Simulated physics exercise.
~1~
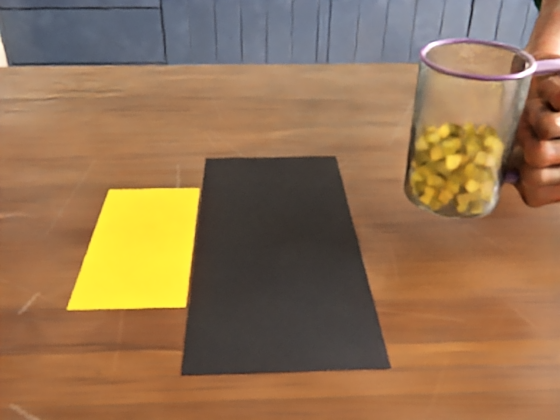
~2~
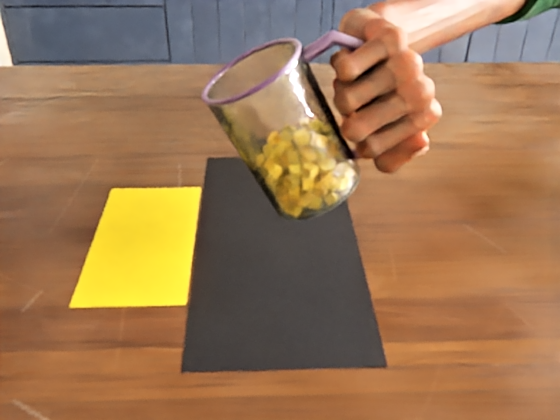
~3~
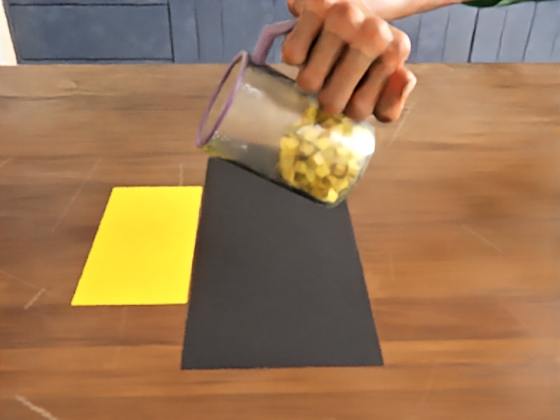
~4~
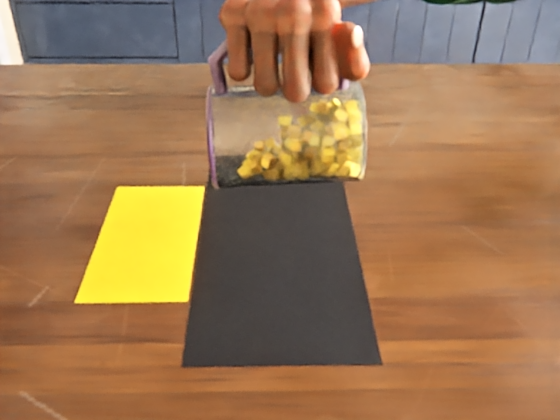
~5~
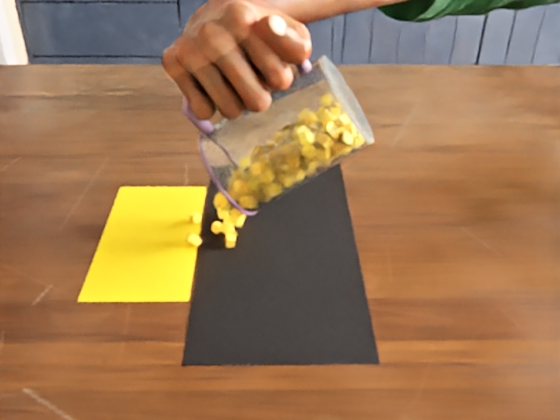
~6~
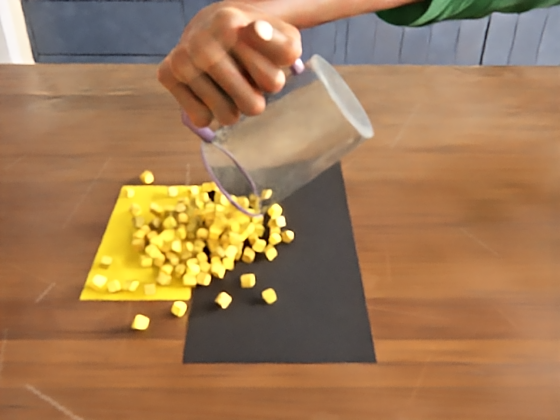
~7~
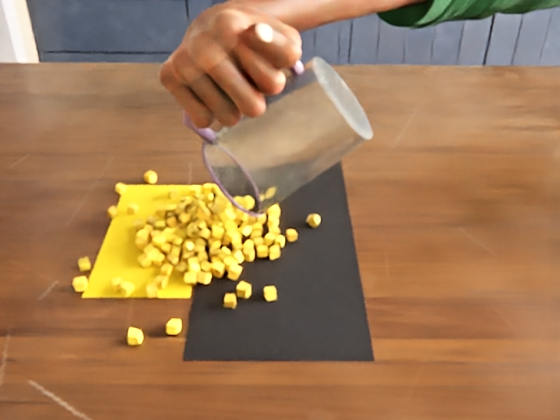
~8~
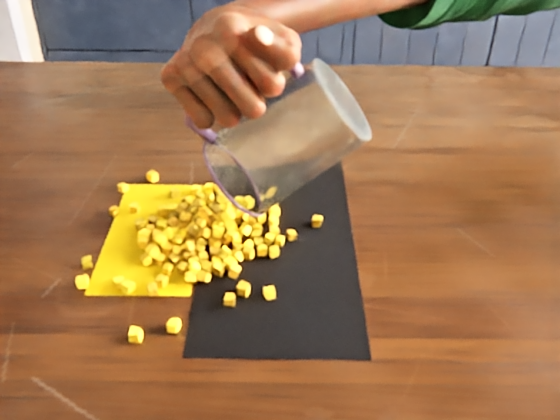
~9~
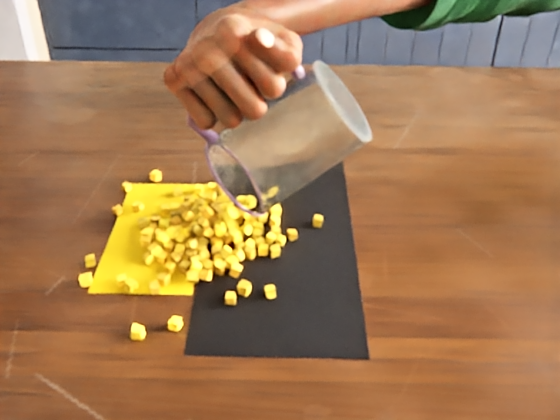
A hand tips a clear cup, spilling yellow cubes across the yellow and black mats.
